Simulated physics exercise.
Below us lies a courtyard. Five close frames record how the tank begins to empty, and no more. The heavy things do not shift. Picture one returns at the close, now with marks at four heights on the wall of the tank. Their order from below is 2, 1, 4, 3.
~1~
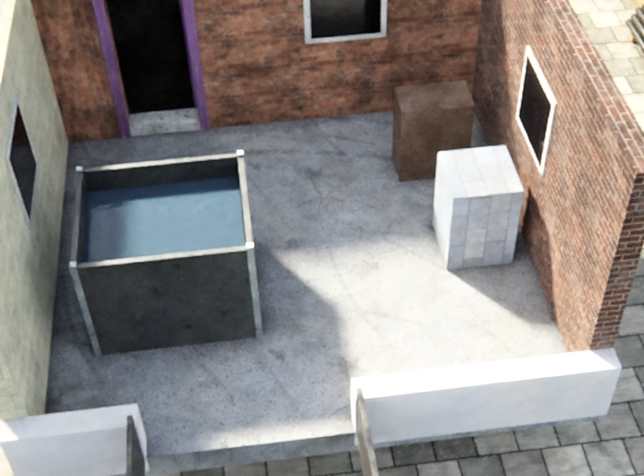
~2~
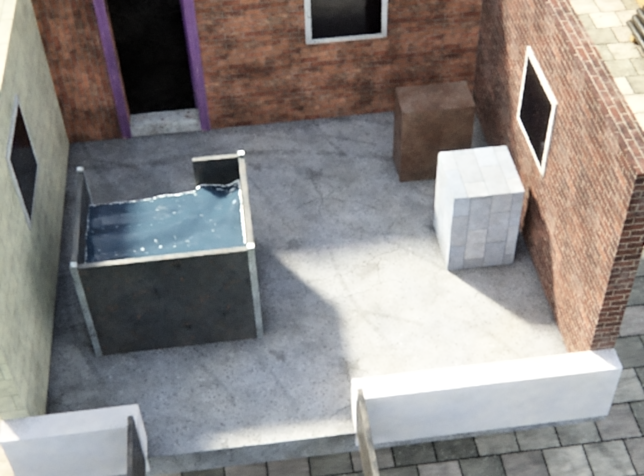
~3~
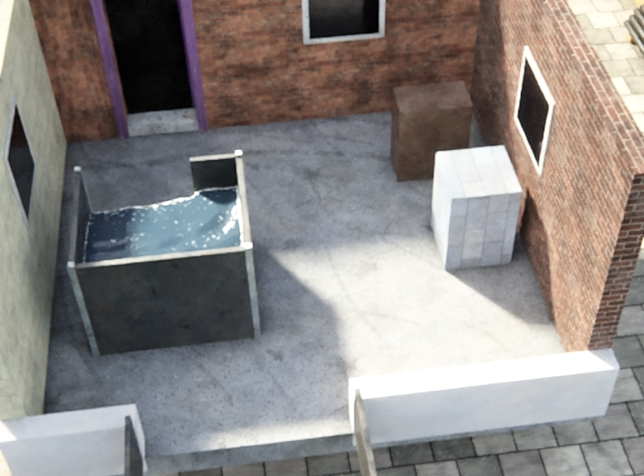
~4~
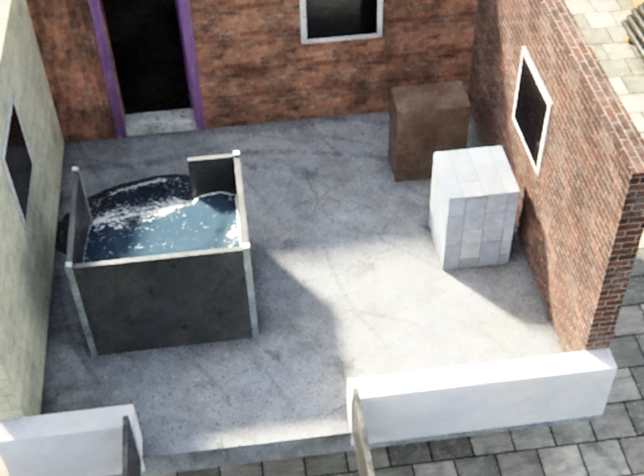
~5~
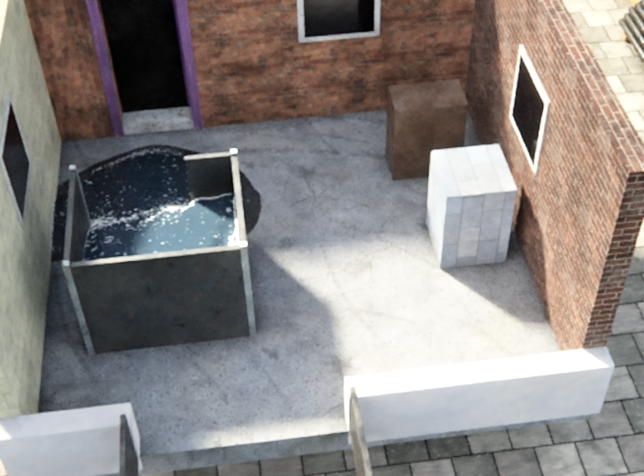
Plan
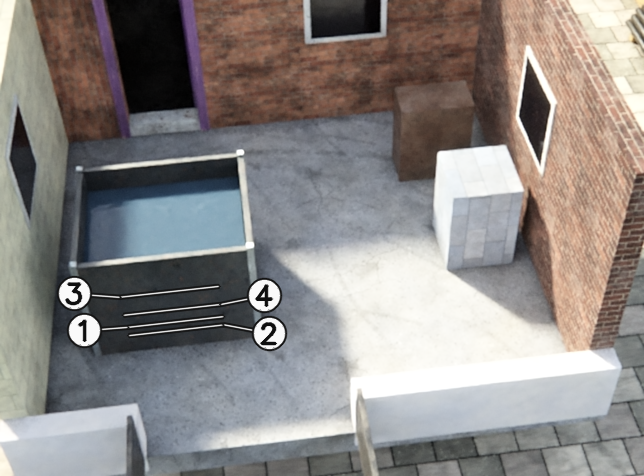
At first, blue water lies still in a dark, square tank on the left of a walled courtyard. Most of the tank's back side disappears, and the water churns and drops toward the rear. Then a dark, wet patch spreads across the ground behind the tank and out to both sides.
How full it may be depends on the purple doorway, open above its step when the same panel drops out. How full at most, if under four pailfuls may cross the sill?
Take 1.
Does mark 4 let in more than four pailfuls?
Yes, it does.
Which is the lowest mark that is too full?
Here it is mark 4.
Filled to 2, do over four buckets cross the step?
No, not at all.
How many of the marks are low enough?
Two of them.
In white, 1 at (175, 322); 2 at (176, 330); 3 at (169, 291); 4 at (172, 309); from the bottom up 2, 1, 4, 3.
For mark 1, a bucket or two gets in.
For mark 2, nothing gets over.
For mark 3, dozens of bucketfuls pour in.
For mark 4, about 10 bucketfuls get in.
